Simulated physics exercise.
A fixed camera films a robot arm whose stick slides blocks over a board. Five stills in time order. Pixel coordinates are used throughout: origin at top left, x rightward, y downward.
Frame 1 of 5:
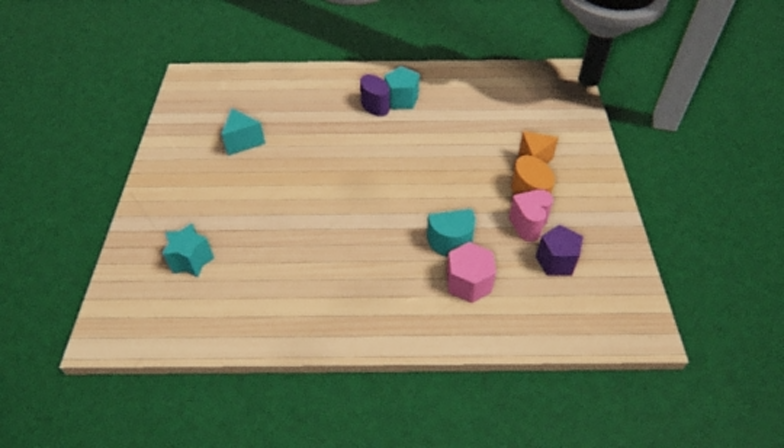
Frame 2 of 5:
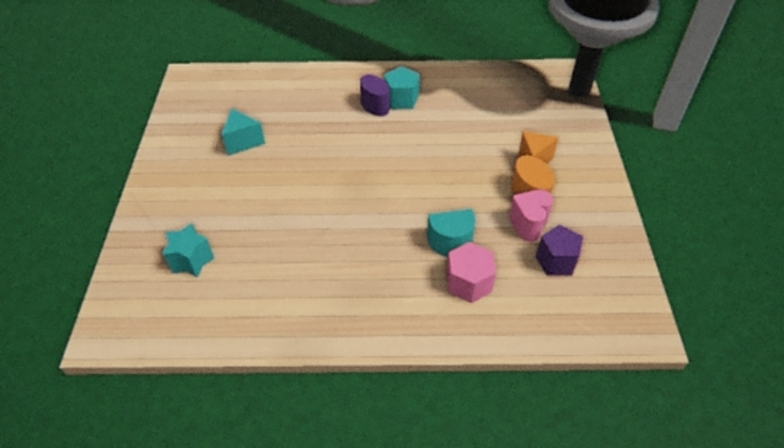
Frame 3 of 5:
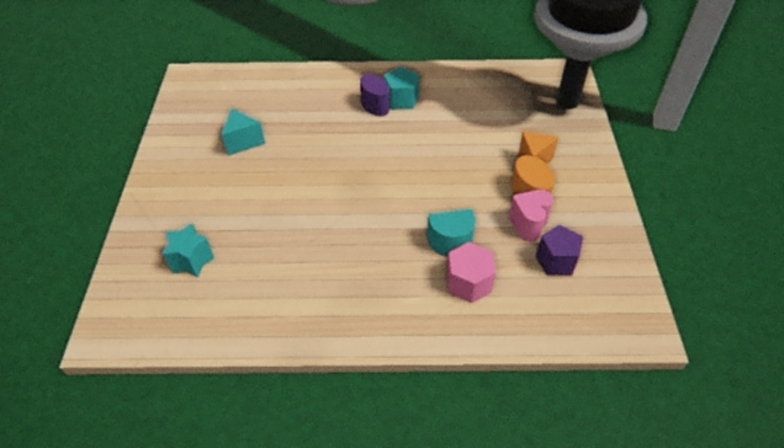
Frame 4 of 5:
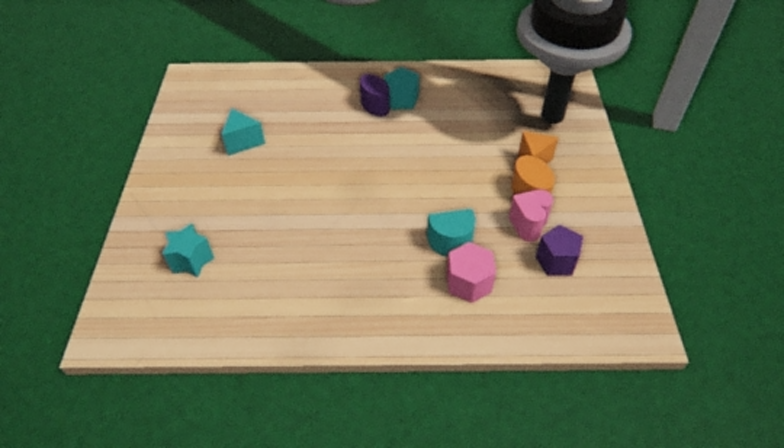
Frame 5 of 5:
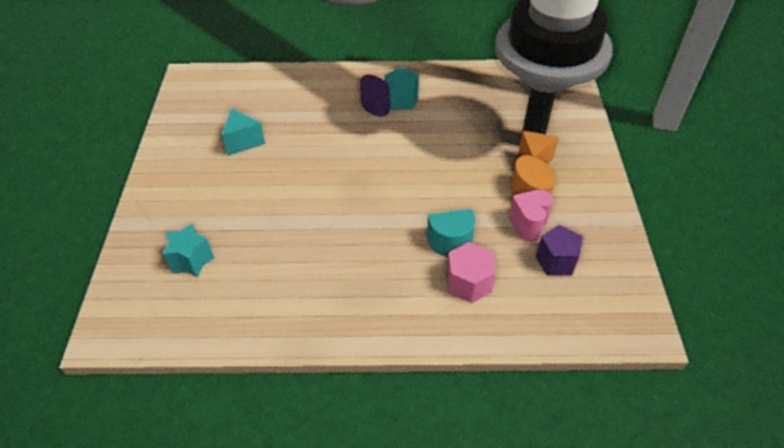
In the video, a dark stick on a round mount moves steadily down and left over a wooden board toward the orange blocks at the upper right, while the teal, pink, purple and orange blocks stay still.
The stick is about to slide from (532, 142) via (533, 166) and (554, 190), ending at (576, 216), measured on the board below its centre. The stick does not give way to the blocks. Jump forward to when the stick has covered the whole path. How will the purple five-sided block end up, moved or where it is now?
Once the path ends, it is where it was.
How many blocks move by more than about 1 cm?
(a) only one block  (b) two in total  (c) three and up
Choice c: Three and up.
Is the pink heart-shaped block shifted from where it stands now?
Yes, it checks out.
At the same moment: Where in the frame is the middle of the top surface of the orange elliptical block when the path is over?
It should be at about (530, 187).
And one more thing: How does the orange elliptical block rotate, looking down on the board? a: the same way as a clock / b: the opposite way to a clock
It's b.
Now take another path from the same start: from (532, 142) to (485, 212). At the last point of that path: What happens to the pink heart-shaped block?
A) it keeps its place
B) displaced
I'll go with B - displaced.
The first path, step by step. One third of the way, stick (536, 159); pink heart-shaped block (538, 213), turned 35° clockwise; orange elliptical block (532, 186), turned 50° anticlockwise; orange triangular piece (532, 164), turned 35° clockwise.
Two thirds of the way, stick (557, 182); pink heart-shaped block (538, 214), turned 30° clockwise; orange elliptical block (530, 187), turned 60° anticlockwise; orange triangular piece (529, 166), turned 50° clockwise.
At the end, stick (579, 207); pink heart-shaped block (538, 214), turned 30° clockwise; orange elliptical block (530, 187), turned 60° anticlockwise; orange triangular piece (529, 166), turned 50° clockwise; purple five-sided block not moved.
